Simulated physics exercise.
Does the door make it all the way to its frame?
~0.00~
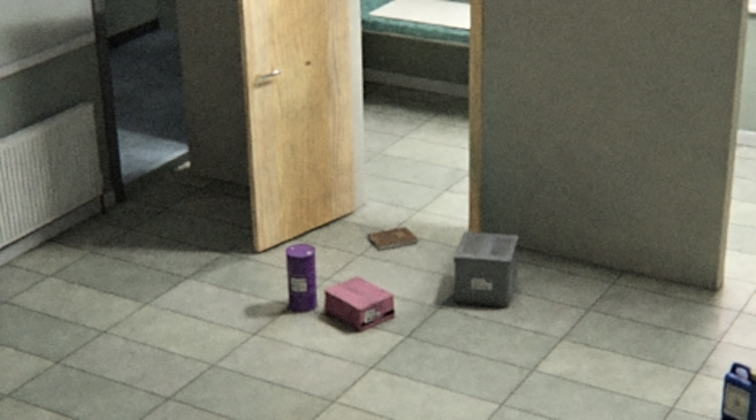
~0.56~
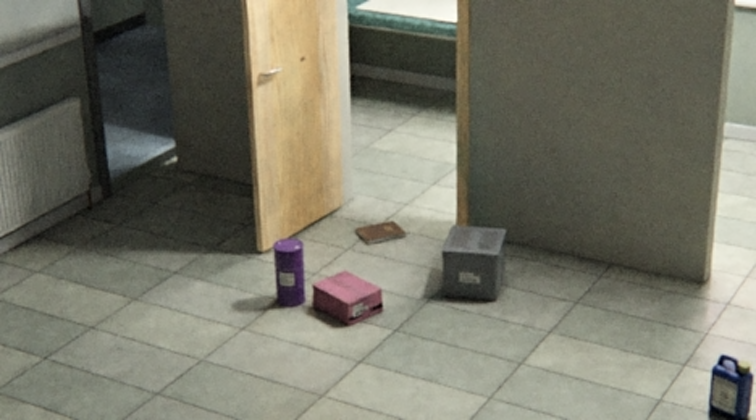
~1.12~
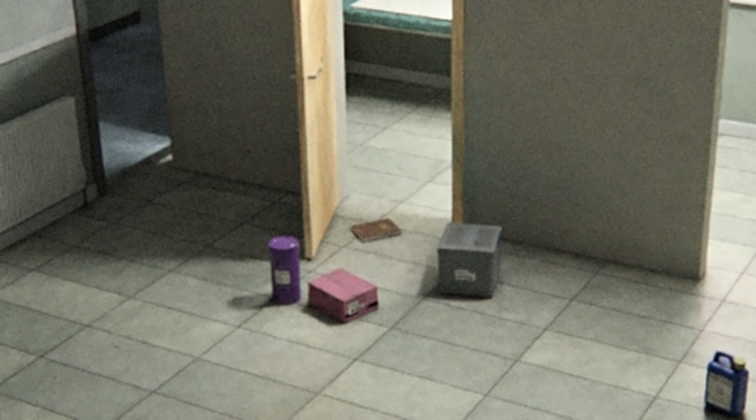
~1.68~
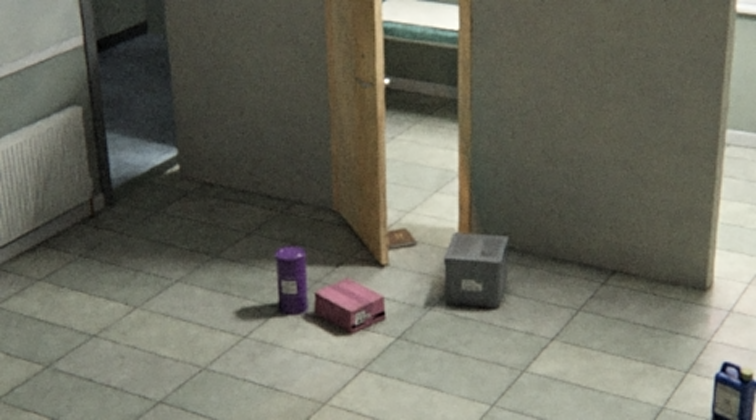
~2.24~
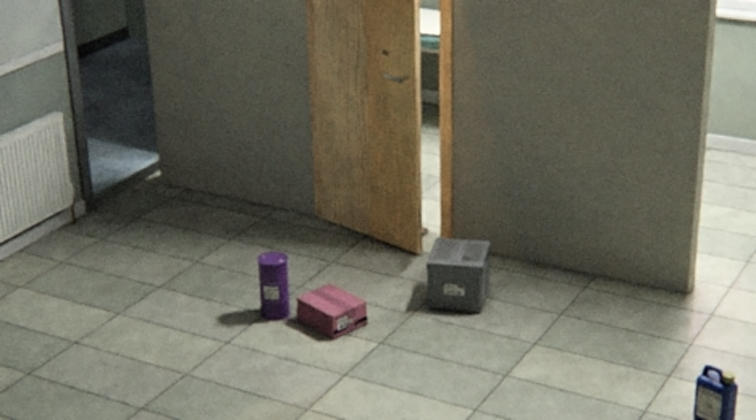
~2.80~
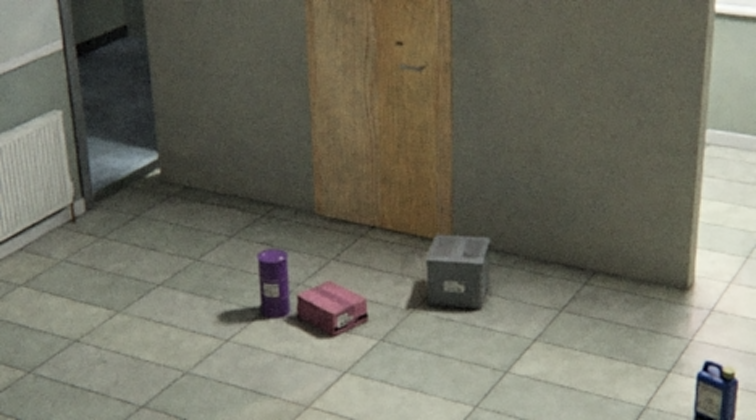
Yes, the door swings fully shut and rests in its frame, with the brown book sliding to the right along the way.
